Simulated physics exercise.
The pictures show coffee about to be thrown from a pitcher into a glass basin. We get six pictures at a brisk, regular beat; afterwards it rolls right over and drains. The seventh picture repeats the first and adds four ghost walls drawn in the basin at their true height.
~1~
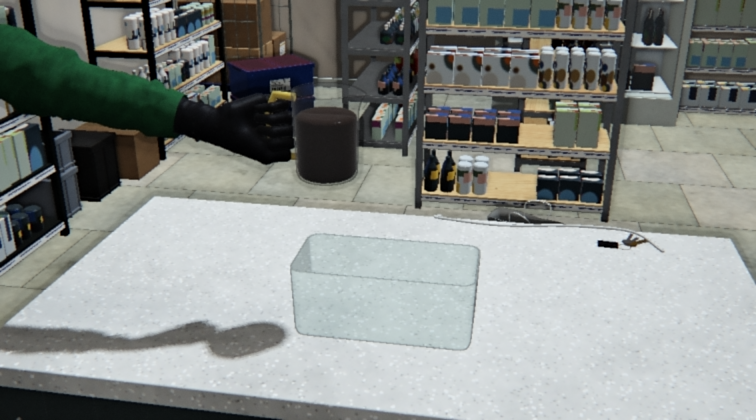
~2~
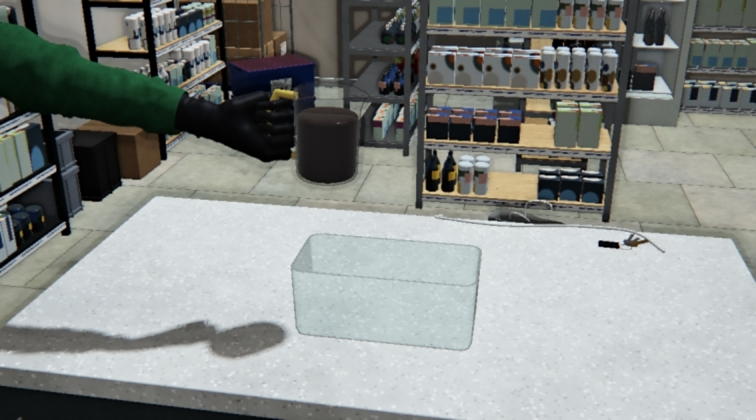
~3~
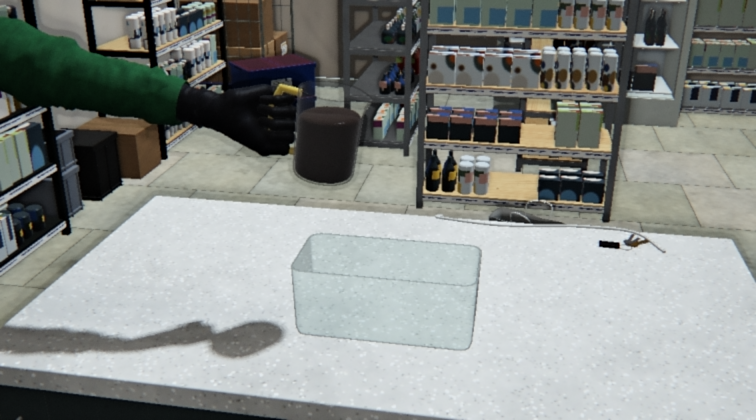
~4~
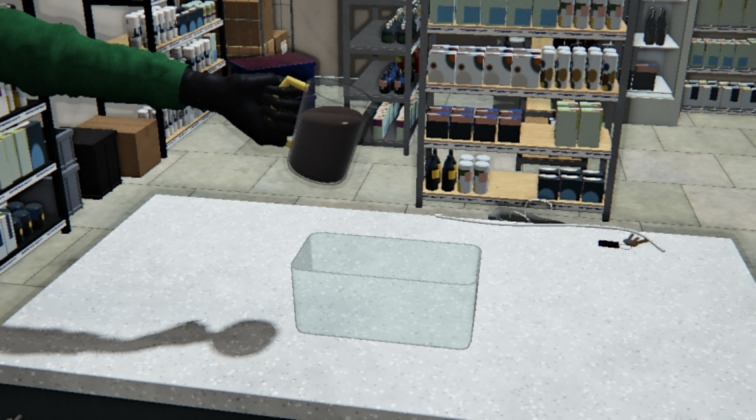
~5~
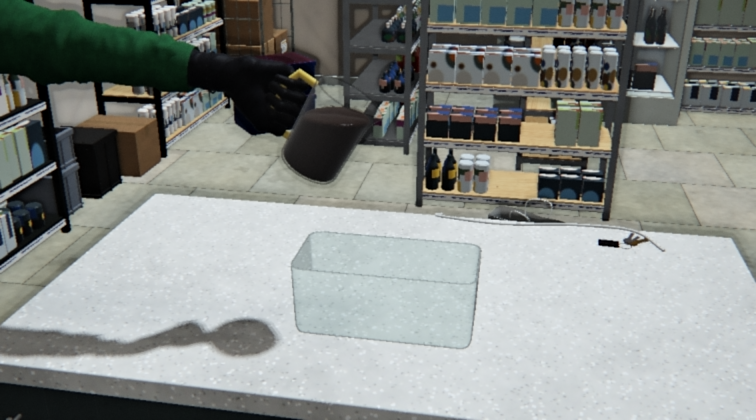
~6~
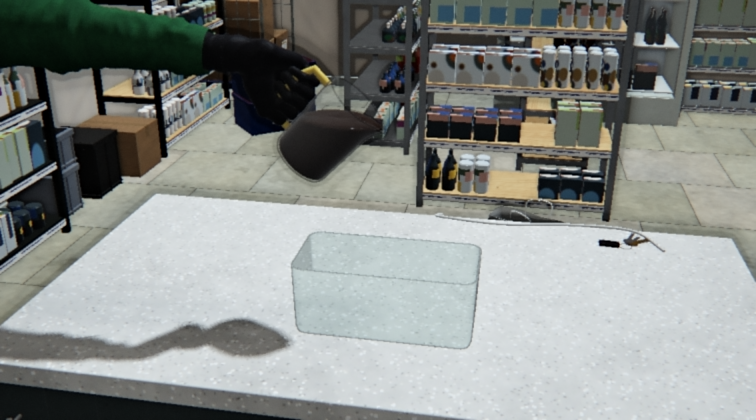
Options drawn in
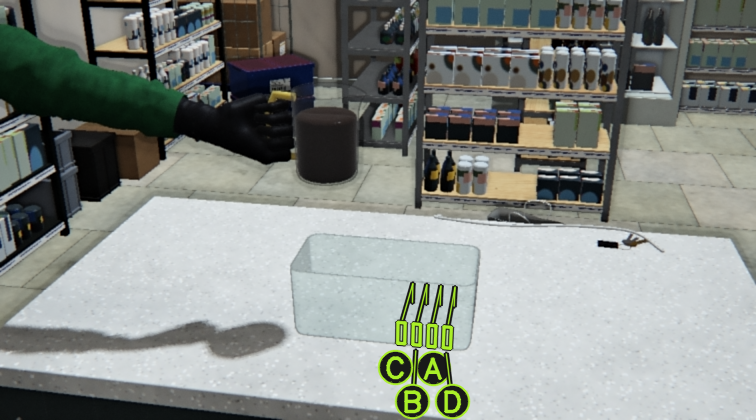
Black-gloved hand in a green sleeve holding a clear pitcher of dark coffee and tilting it rightward above a glass basin.
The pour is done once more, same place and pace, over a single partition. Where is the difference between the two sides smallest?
It is B.
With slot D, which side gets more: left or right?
More ends on the left.
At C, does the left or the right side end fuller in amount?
More ends on the right.
On the marked copy, A at (431, 352); B at (415, 350); C at (400, 348); D at (446, 353).
If A is chosen, about 83 % ends left of the wall and 8 % right of it; 9 % is lost outside.
If B is chosen, about 49 % ends left of the wall and 48 % right of it; 3 % is lost outside.
If C is chosen, about 15 % ends left of the wall and 80 % right of it; 5 % is lost outside.
If D is chosen, about 86 % ends left of the wall and 6 % right of it; 9 % is lost outside.
